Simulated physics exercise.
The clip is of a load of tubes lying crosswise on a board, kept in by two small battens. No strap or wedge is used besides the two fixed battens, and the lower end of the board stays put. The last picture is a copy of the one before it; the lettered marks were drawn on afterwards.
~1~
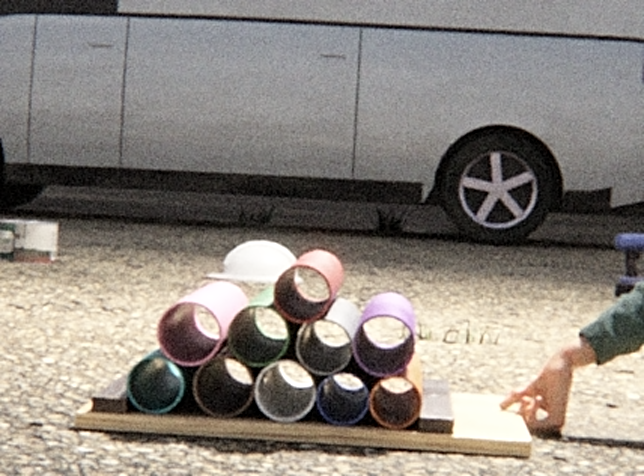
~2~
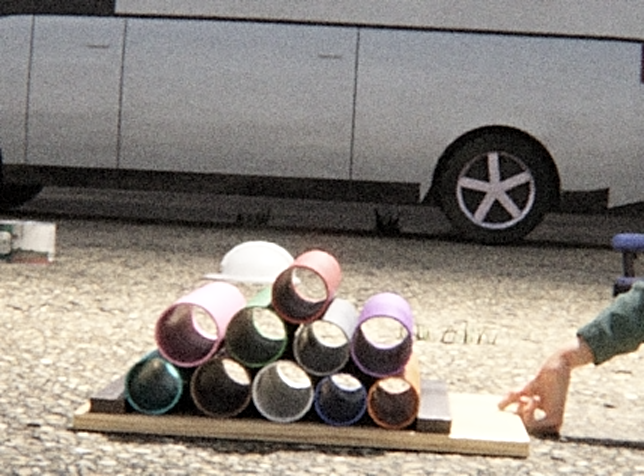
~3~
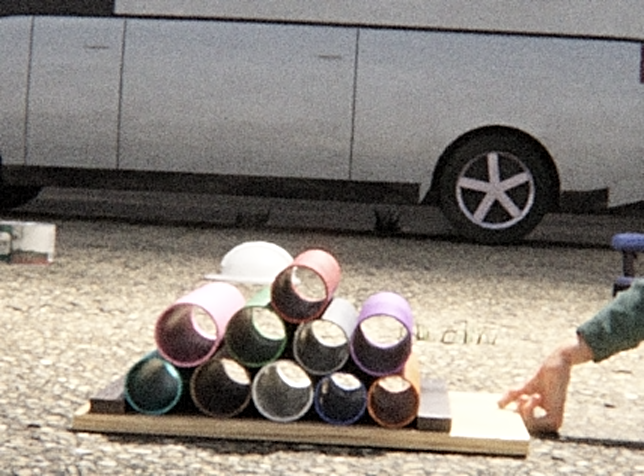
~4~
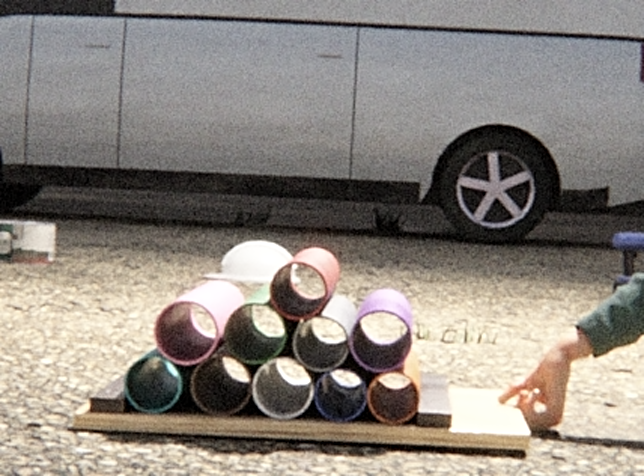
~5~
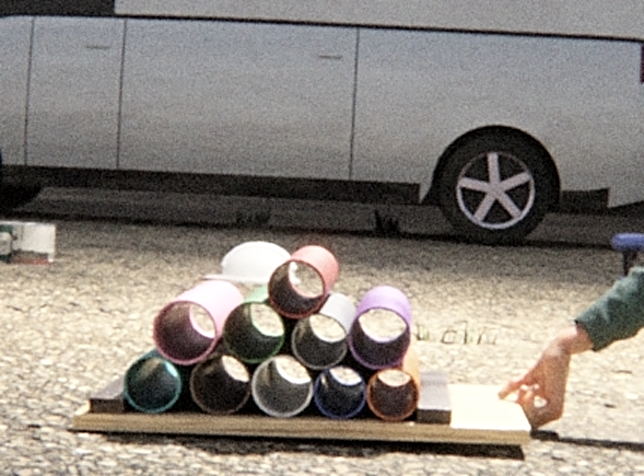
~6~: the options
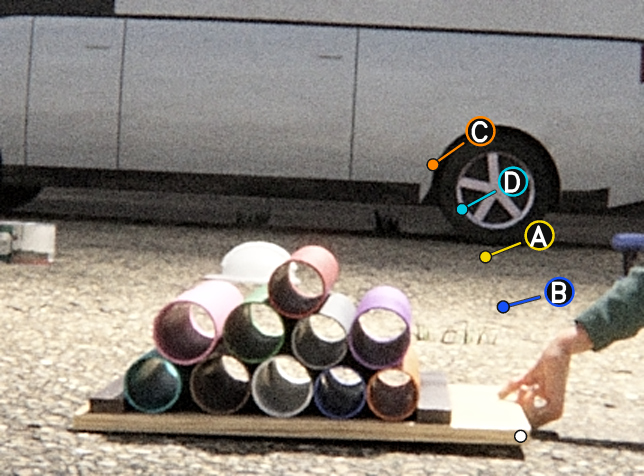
On a sunlit stretch of rough pavement, colourful tubes lie stacked on a wooden board between two small battens, with a silvery vehicle parked behind. A hand at the right rests by the board's end, then shifts very slightly, its fingers still close to the wood, while the tubes show no clear movement.
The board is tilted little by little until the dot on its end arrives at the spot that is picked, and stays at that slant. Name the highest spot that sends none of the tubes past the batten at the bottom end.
Lift it to B and no more.
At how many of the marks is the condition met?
One of the four.
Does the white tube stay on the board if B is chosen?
Yes, with B.
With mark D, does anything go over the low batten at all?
At D: Yes.
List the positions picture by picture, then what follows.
Grey tube (324, 347); green tube (258, 335); pink tube (189, 333), in the first frame.
Pink tube (187, 334); purple tube (382, 346), in the second frame.
Board (310, 404); orange tube (393, 401); brown tube (222, 387), in the third frame.
Board (310, 401); turquoise tube (153, 384); brown tube (221, 385), in the fourth frame.
Board (310, 399); turquoise tube (152, 384); brown tube (221, 384), in the fifth frame.
On the marked copy, A at (486, 257); B at (503, 307); C at (433, 165); D at (462, 209); the white dot at (521, 437).
Following B. Soon after the start, board at 13°.
Later, board at 18°.
In the end, board at 18°, none over the low batten.
As for the rest, A four over the low batten (grey, green, pink, red); C five over the low batten; D five over the low batten.
